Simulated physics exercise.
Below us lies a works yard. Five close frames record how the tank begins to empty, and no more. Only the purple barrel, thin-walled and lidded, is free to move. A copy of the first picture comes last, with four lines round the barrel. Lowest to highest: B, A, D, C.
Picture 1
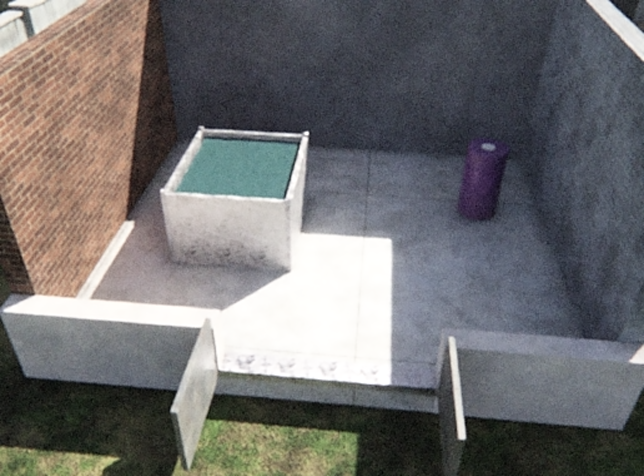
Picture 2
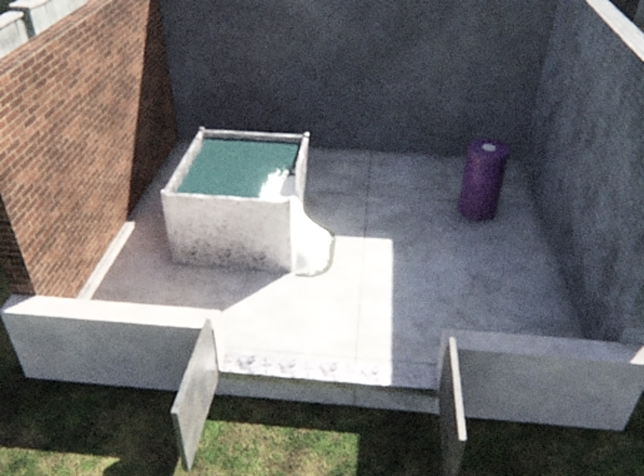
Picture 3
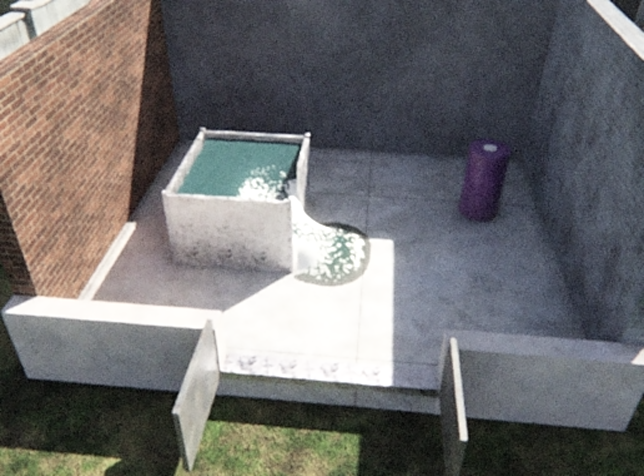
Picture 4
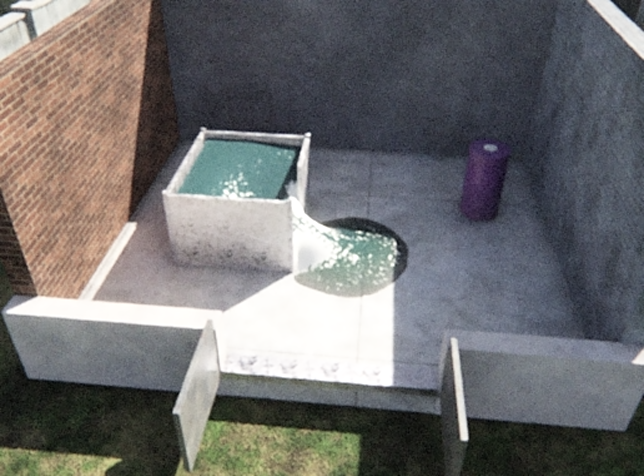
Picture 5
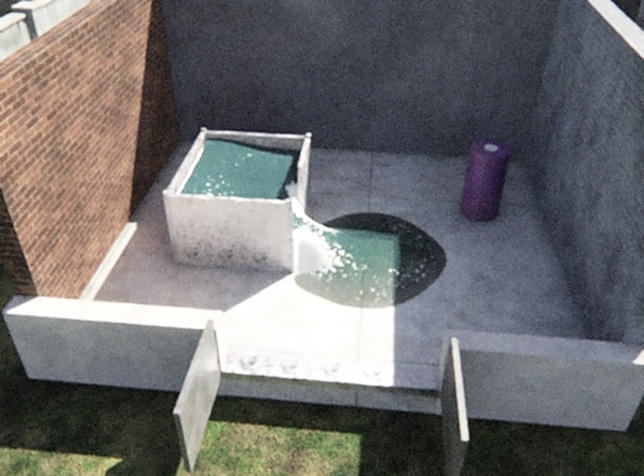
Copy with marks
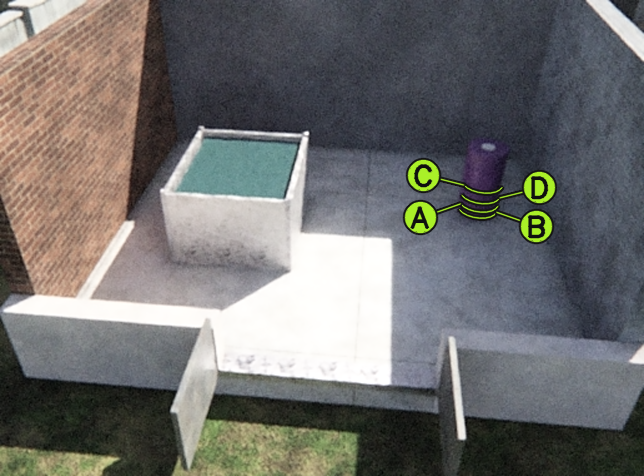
Water pours from the right side of a full, pale square tank in a walled yard, landing on the concrete beside it. Its surface churns white as a dark green puddle spreads rightward across the floor, while the purple barrel stands upright near the back wall, apparently still, with dry ground around it.
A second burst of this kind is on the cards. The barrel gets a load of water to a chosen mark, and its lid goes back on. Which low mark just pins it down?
That is level D.
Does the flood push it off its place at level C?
No, that is safe.
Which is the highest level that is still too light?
It is A.
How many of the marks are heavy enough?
Two.
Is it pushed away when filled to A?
Yes, that goes wrong.
On the marked copy, A at (480, 212); B at (479, 218); C at (484, 193); D at (482, 203); from the bottom up B, A, D, C.
With A, it is pushed about its own width away.
With B, it is pushed about 6 times its own width away.
With C, it does not move.
With D, it does not move.
